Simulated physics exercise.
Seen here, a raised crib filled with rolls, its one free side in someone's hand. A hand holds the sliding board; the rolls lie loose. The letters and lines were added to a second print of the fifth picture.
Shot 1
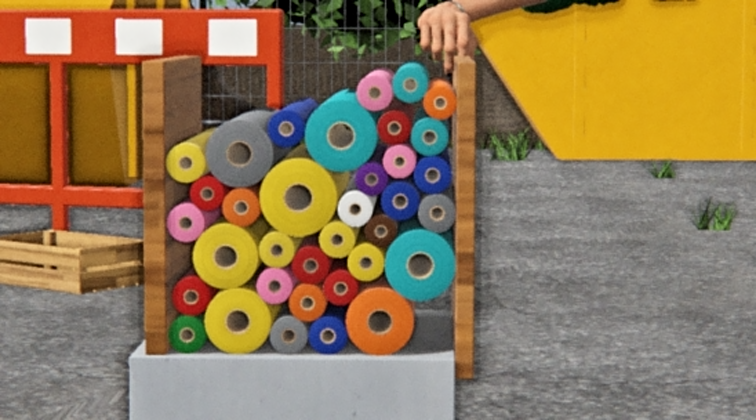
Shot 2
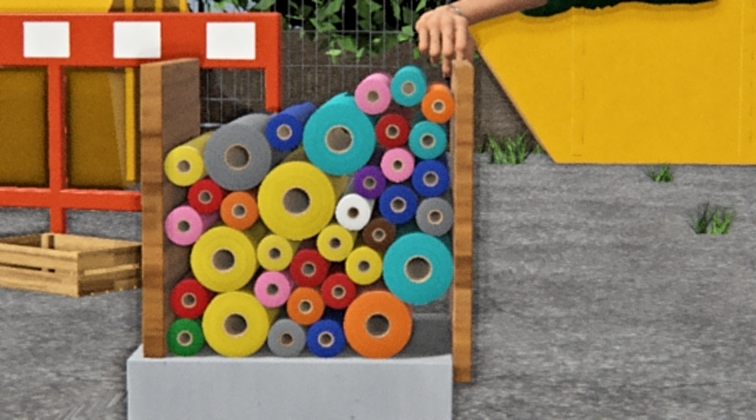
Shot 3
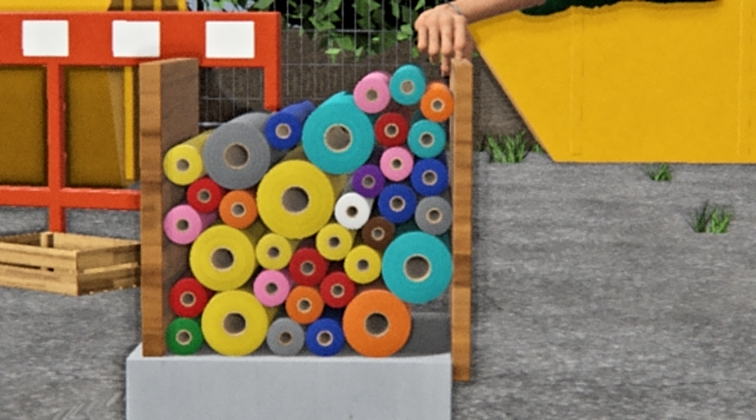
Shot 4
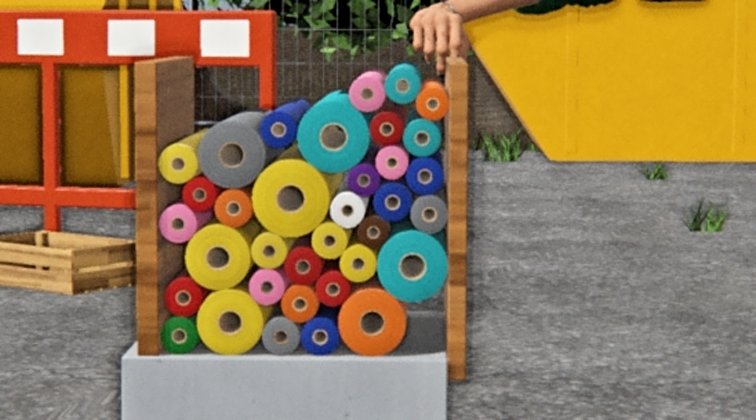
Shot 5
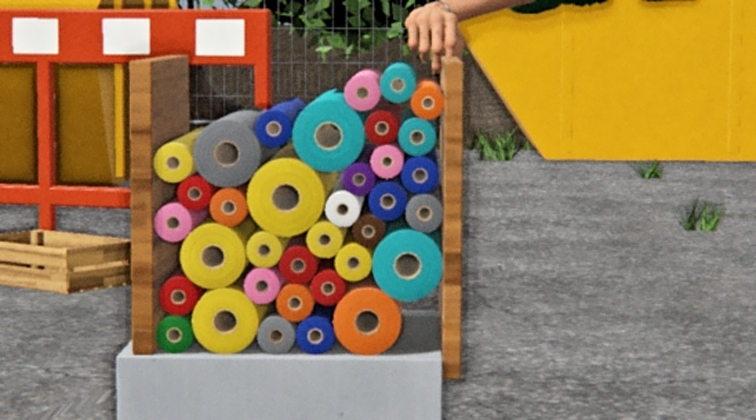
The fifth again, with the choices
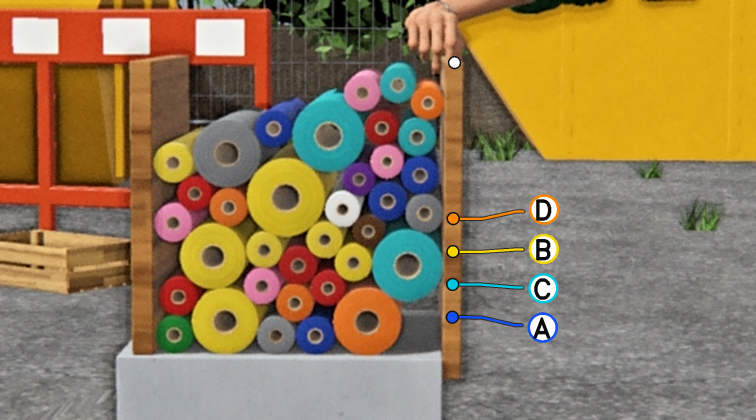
Colourful rolls sit still between wooden boards, a hand on the right one, as the view drifts slightly.
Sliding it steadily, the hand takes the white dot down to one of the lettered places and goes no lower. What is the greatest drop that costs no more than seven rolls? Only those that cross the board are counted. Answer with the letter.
The lowest mark that will do is D.
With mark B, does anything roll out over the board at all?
Yes, at B.
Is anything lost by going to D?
Yes.
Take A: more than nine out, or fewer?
At A, more than nine.
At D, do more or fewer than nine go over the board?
It loses fewer than nine.
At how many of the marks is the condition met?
One of the four.
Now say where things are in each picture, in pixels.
A turquoise roll (421, 265); a pink roll (275, 286), in the first frame.
A pink roll (273, 289); a yellow roll (336, 243), in the second frame.
A blue roll (430, 177); a turquoise roll (426, 139), in the third frame.
A grey roll (232, 155); side board (455, 204), in the fourth frame.
A turquoise roll (408, 265); a pink roll (262, 286), in the fifth frame.
On the marked copy, A at (452, 317); B at (453, 252); C at (453, 284); D at (453, 219); the white dot at (455, 62).
Taking D. A third of the way, top of the board (445, 141).
Two thirds of the way, top of the board (444, 218).
When it is over, top of the board (444, 218), seven out over the board.
As for the rest, A more than seven out over the board; B more than seven out over the board; C more than seven out over the board.
